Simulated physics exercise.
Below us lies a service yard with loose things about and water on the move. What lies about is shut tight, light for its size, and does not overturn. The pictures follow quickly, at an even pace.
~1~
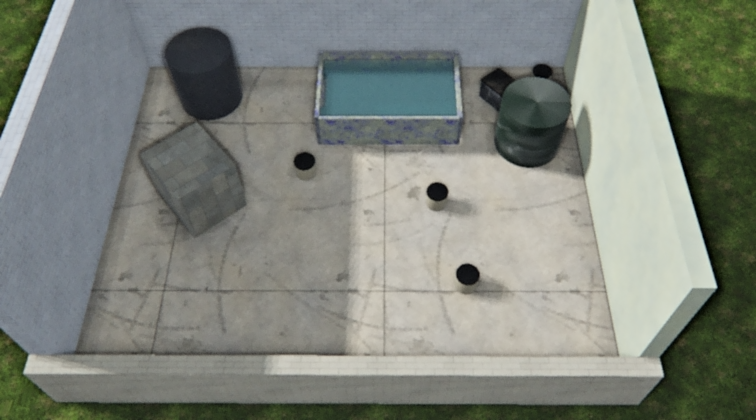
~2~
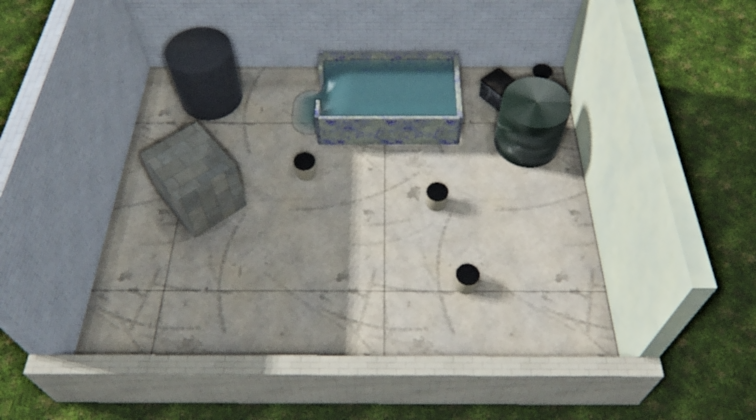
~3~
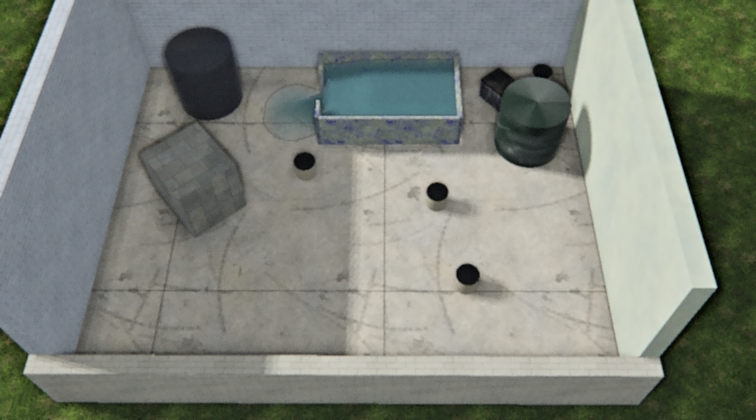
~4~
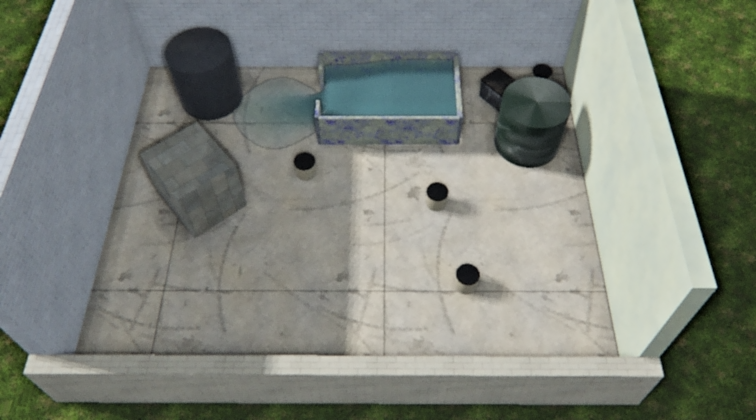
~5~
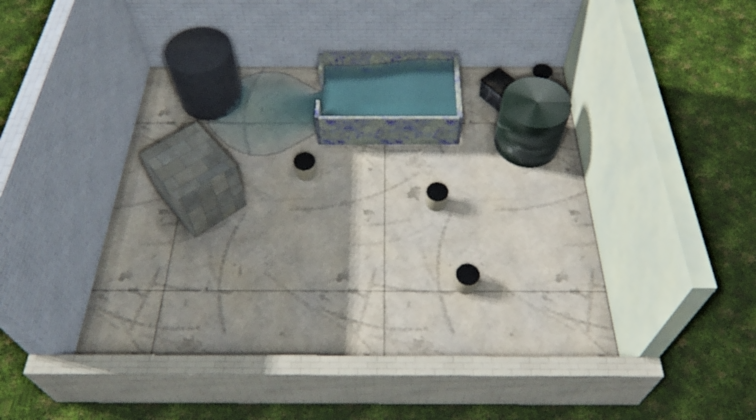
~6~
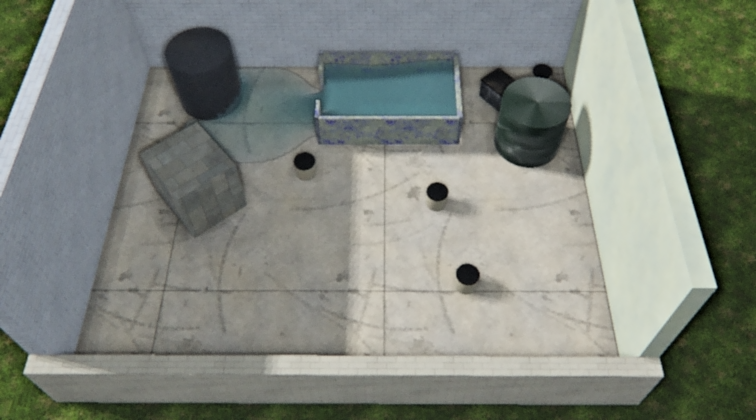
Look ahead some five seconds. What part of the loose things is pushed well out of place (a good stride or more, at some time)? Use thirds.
It is not even a third.
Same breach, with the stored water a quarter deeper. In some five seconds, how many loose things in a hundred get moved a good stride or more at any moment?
Some 0 per cent.
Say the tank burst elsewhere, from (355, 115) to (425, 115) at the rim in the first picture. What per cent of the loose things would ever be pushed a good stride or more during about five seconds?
Close to 40 %.
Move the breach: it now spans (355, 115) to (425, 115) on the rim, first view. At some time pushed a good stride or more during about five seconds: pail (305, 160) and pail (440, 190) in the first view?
In that order: Short of that, that far or more.
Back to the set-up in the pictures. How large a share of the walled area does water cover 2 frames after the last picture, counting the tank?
I make it 20 per cent.
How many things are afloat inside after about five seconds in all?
I count 0.
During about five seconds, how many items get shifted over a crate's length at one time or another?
0 of them.
A moment on, 0 of 5 are well off their spots; 0 afloat.
Next, 0 of 5 are well off their spots; 0 afloat.
Later, 0 of 5 are well off their spots; 0 afloat.
In the end, 0 of 5 are well off their spots, and 0 have been at some point; 0 afloat.
